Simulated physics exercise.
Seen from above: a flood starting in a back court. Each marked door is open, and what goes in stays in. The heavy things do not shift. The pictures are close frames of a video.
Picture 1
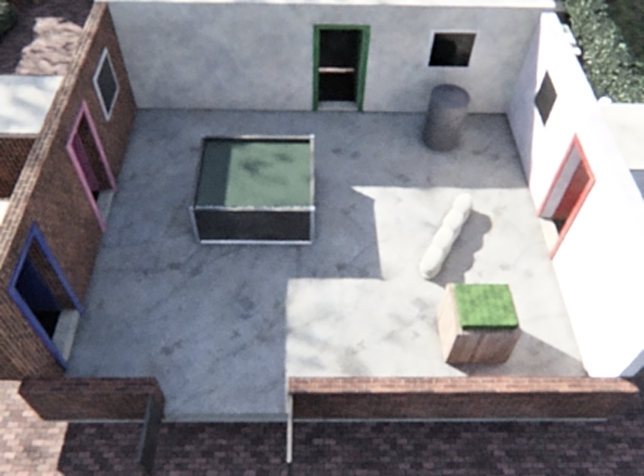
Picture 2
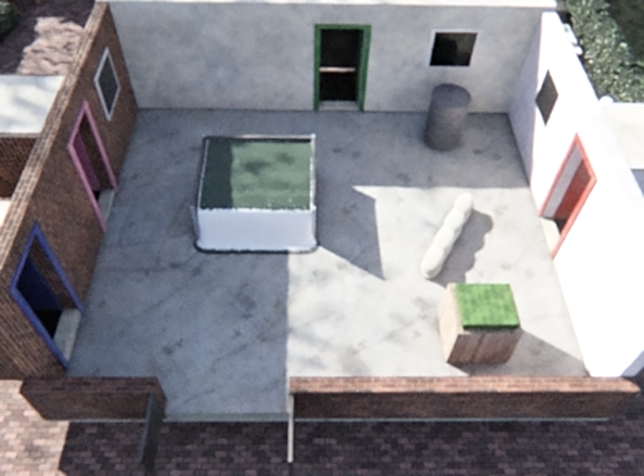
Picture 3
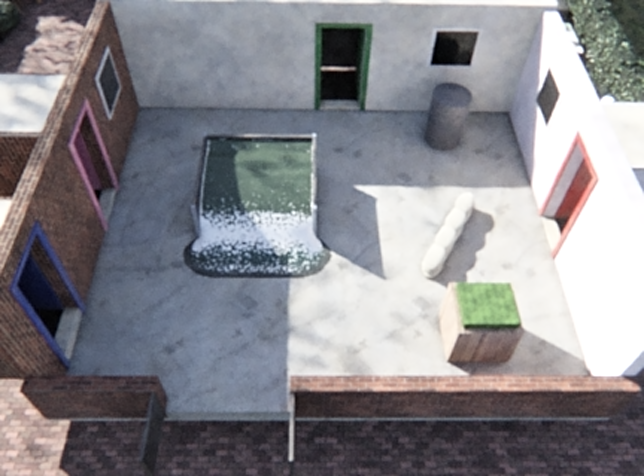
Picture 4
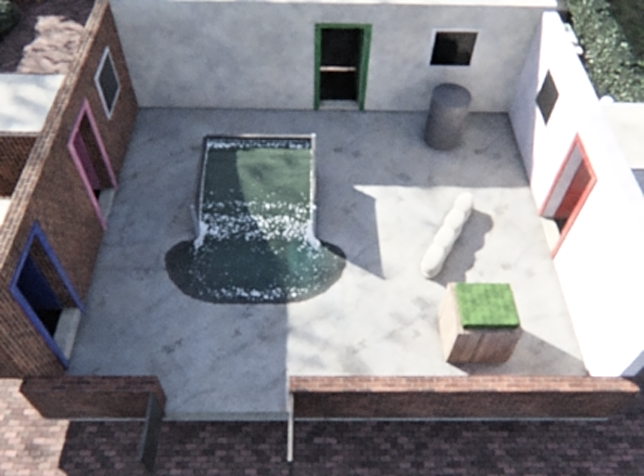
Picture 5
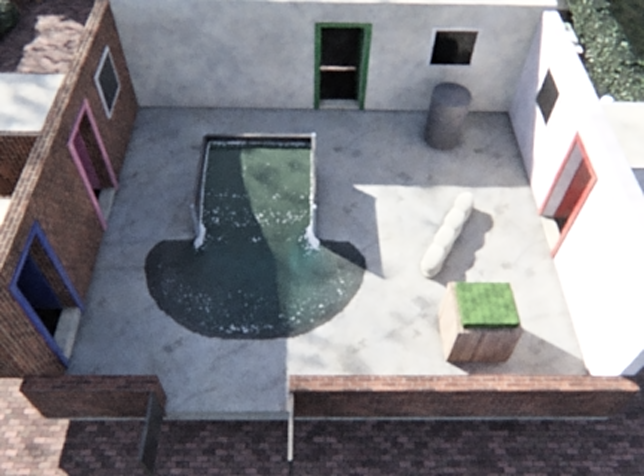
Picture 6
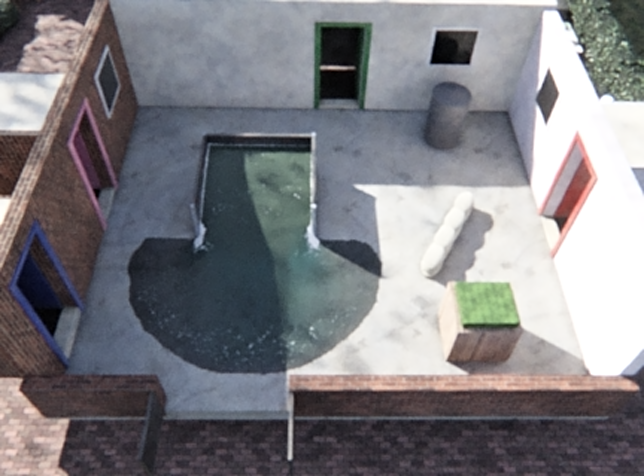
In a walled back court, water pours from an open tank and spreads across the floor.
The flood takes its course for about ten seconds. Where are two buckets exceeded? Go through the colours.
In the end: The red door holds within the limit; the blue door holds within the limit; the pink door holds within the limit; the green door holds within the limit.
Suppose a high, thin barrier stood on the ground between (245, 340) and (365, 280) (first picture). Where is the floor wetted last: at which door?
That is the one in red.
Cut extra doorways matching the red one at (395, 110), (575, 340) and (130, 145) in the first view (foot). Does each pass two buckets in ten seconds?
In that order: Is under, floods, holds.
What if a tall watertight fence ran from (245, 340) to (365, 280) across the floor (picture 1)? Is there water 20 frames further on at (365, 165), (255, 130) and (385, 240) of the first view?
One after the other: Under water, dry, awash.
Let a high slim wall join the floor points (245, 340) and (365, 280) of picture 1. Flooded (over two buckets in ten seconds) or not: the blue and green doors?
Then: Blue floods, green is under.
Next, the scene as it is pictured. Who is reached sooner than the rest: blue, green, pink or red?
First comes the blue one.
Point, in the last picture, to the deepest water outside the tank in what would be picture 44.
Close to (581, 396).
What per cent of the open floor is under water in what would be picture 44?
Near 70 in a hundred.
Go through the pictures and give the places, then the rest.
The open tank at (255, 174) is whole and still, in the first frame.
The front is at (317, 243), out from the gap at (256, 230), in the second frame.
The front is at (324, 261), out from the gap at (257, 230), in the third frame.
Water pours out at (256, 231) and has run to (334, 277), in the fourth frame.
The front is at (314, 324), out from the gap at (256, 231), in the fifth frame.
The front is at (295, 363), out from the gap at (256, 231), in the sixth frame.
A moment on, water covers 30 % of the floor; the red door not reached, the blue door wet at the sill, nothing in, the pink door not reached, the green door not reached.
Next, water covers 30 % of the floor; the red door not reached, the blue door wet at the sill, nothing in, the pink door not reached, the green door not reached.
Then, water covers 40 % of the floor; the red door not reached, the blue door wet at the sill, nothing in, the pink door not reached, the green door not reached.
Later, water covers 70 % of the floor; the red door wet at the sill, nothing in, the blue door wet at the sill, nothing in, the pink door wet at the sill, nothing in, the green door not reached.
In the end, water covers 85 % of the floor; the red door under two buckets in, the blue door wet at the sill, nothing in, the pink door wet at the sill, nothing in, the green door not reached.
